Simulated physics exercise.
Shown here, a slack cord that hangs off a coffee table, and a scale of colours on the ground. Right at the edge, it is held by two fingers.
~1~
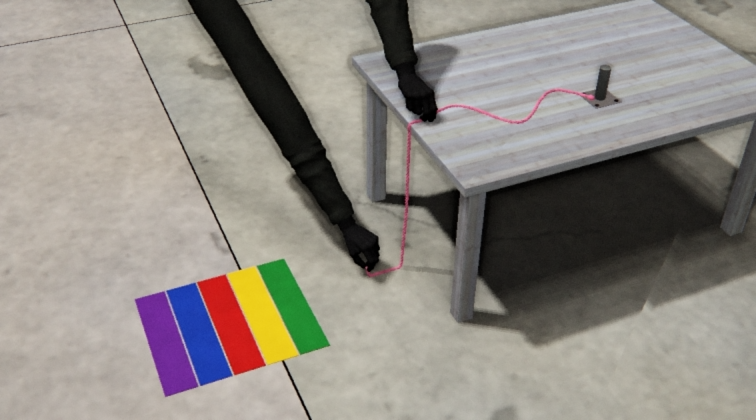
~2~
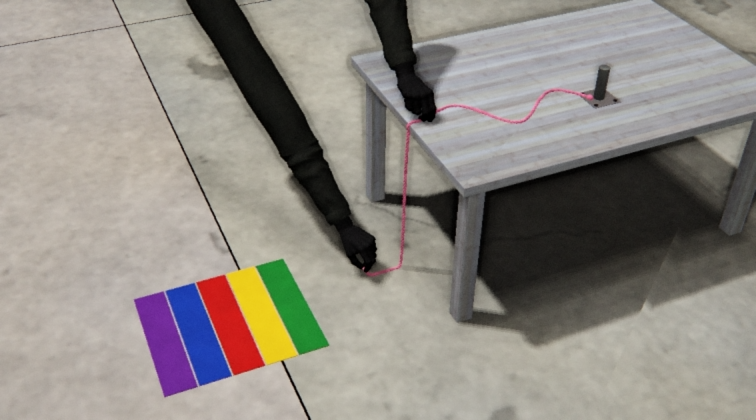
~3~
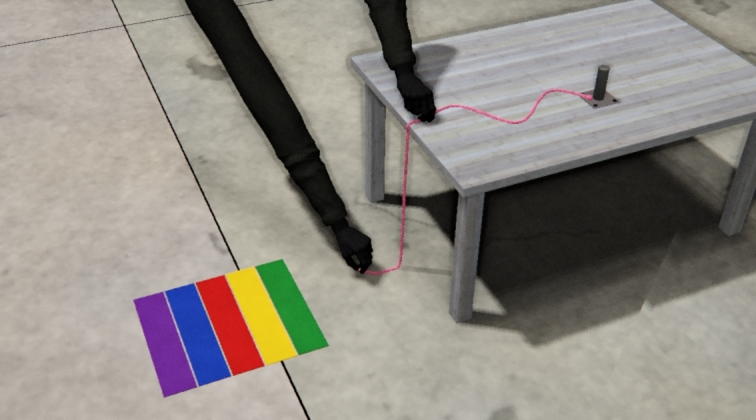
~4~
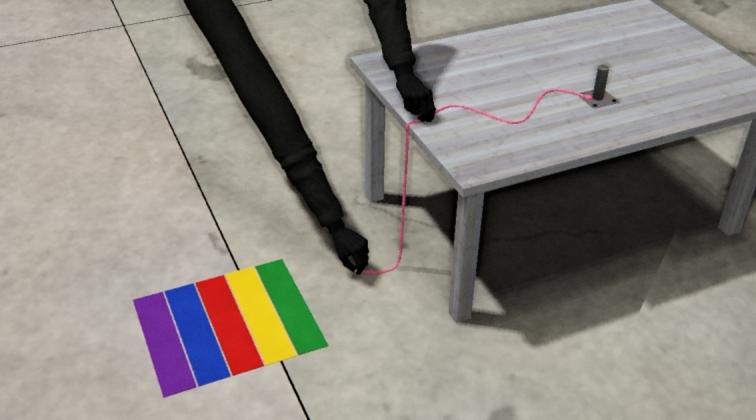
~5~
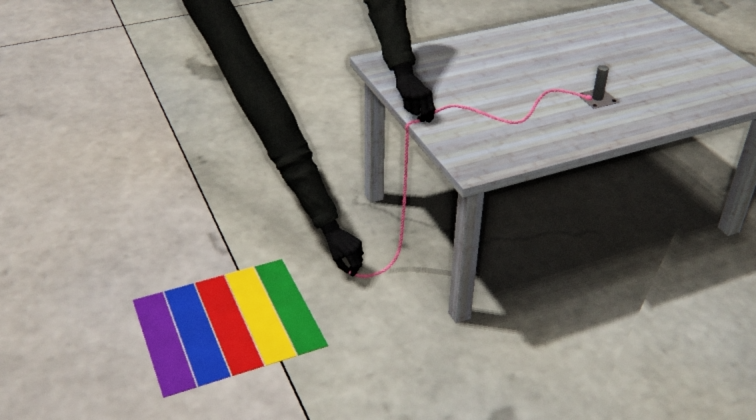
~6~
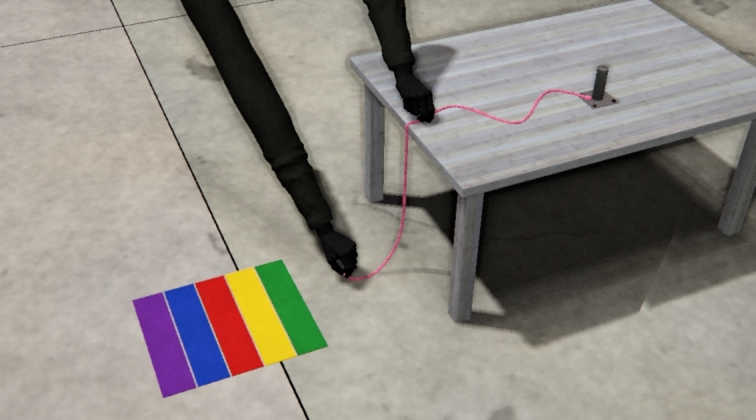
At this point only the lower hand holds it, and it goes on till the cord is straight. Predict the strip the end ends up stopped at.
The end ends up at the blue strip.
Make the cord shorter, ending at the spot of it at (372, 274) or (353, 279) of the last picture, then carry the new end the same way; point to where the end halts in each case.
Try by try, around (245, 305) and (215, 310).
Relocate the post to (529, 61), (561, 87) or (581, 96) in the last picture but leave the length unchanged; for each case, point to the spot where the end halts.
Approximate pixels in order: (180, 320), (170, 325), (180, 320).
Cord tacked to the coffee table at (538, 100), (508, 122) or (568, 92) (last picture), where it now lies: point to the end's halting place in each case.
Pixel places, try by try: (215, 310), (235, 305), (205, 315).
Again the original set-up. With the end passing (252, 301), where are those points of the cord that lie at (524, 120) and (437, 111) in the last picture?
The first lands at (488, 112), while the second lands at (407, 143).
Early on, end near (252, 301); over yellow.
Midway, end near (216, 311); over red.
At the end of the slack, end near (195, 317); over blue. The blue one.
